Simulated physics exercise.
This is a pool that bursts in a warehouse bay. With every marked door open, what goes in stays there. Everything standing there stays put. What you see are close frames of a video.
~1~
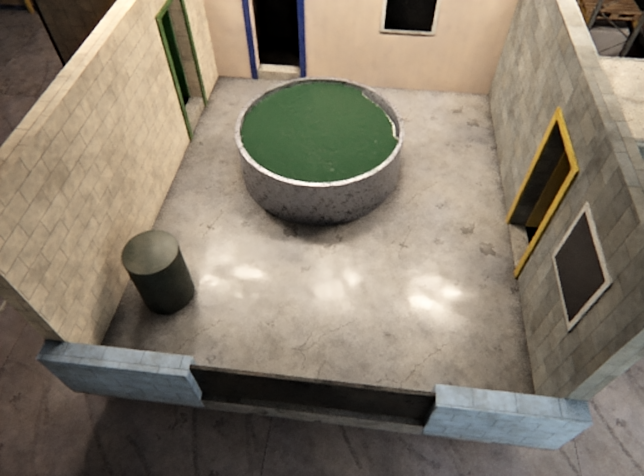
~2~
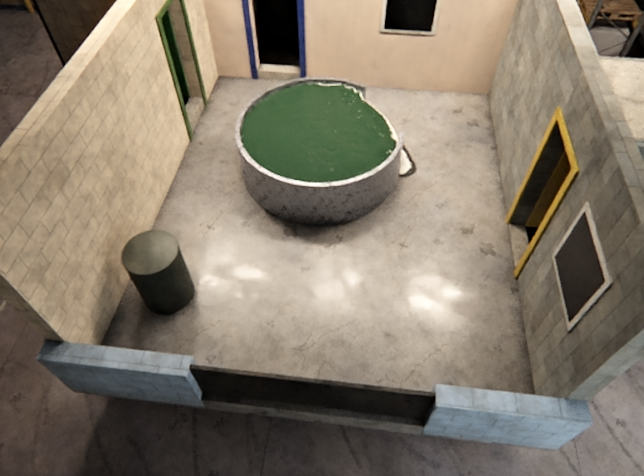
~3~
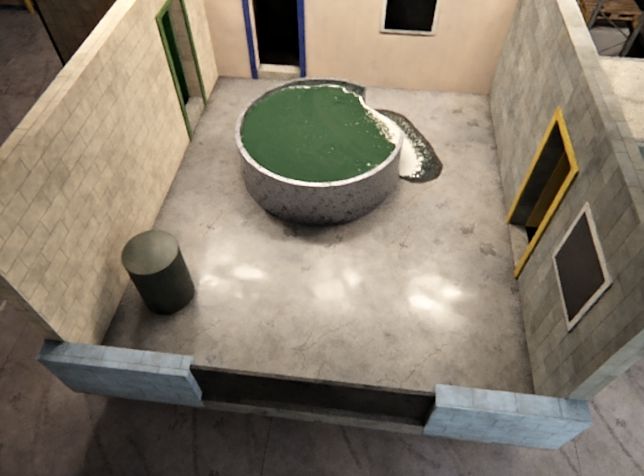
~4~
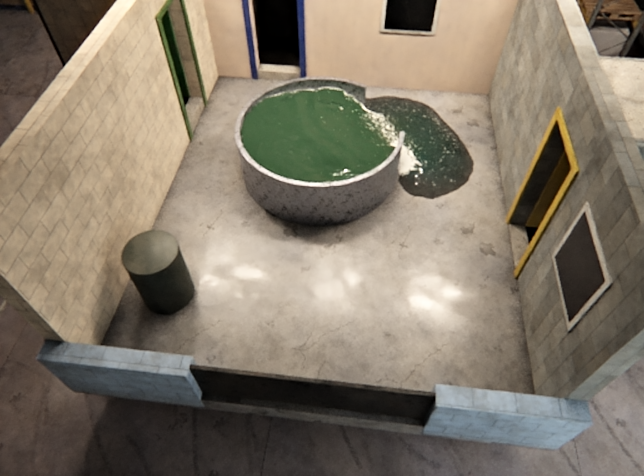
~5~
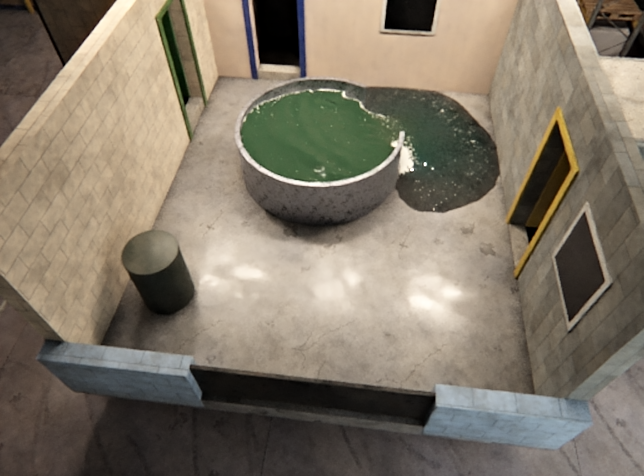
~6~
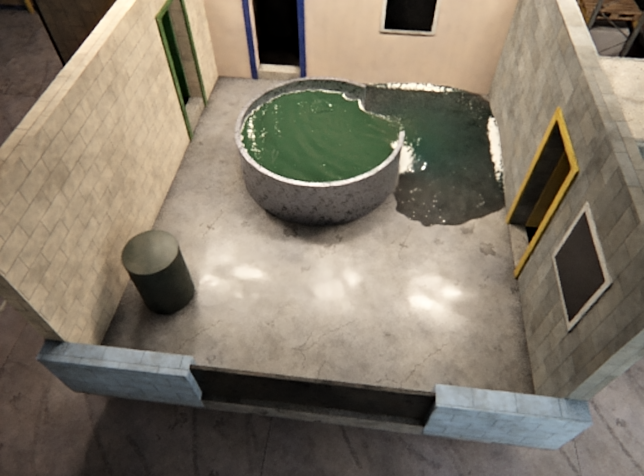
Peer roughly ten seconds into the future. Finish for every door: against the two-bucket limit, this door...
The blue door remains within it; the green door remains within it; the yellow door surpasses it.
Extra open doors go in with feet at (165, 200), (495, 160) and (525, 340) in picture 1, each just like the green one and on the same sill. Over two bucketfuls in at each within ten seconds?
Door by door: Stays short, gets past, stays short.
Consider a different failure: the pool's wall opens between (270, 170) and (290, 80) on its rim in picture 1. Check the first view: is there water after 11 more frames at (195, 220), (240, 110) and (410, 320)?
Soaked, soaked, untouched.
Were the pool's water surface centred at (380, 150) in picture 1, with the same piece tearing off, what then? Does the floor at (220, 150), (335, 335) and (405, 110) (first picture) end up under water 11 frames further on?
I'd say still dry for the first, still dry for the second and swamped for the third.
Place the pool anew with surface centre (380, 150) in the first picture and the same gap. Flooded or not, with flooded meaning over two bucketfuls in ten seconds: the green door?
Checking the green door, it surpasses the cutoff.
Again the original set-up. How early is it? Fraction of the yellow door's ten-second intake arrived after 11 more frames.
My guess is about 0 %.
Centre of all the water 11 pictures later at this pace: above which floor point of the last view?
Close to (377, 150), I reckon.
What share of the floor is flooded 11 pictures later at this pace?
Share estimate: About 30 per cent.
A moment on, water covers 20 % of the floor; the blue door not reached, the green door not reached, the yellow door wet at the sill, nothing in.
Next, water covers 30 % of the floor; the blue door wet at the sill, nothing in, the green door not reached, the yellow door under two buckets in.
Then, water covers 65 % of the floor; the blue door wet at the sill, nothing in, the green door wet at the sill, nothing in, the yellow door under two buckets in.
Later, water covers 95 % of the floor; the blue door wet at the sill, nothing in, the green door under two buckets in, the yellow door over two buckets in.
In the end, water covers 95 % of the floor; the blue door wet at the sill, nothing in, the green door under two buckets in, the yellow door over two buckets in.
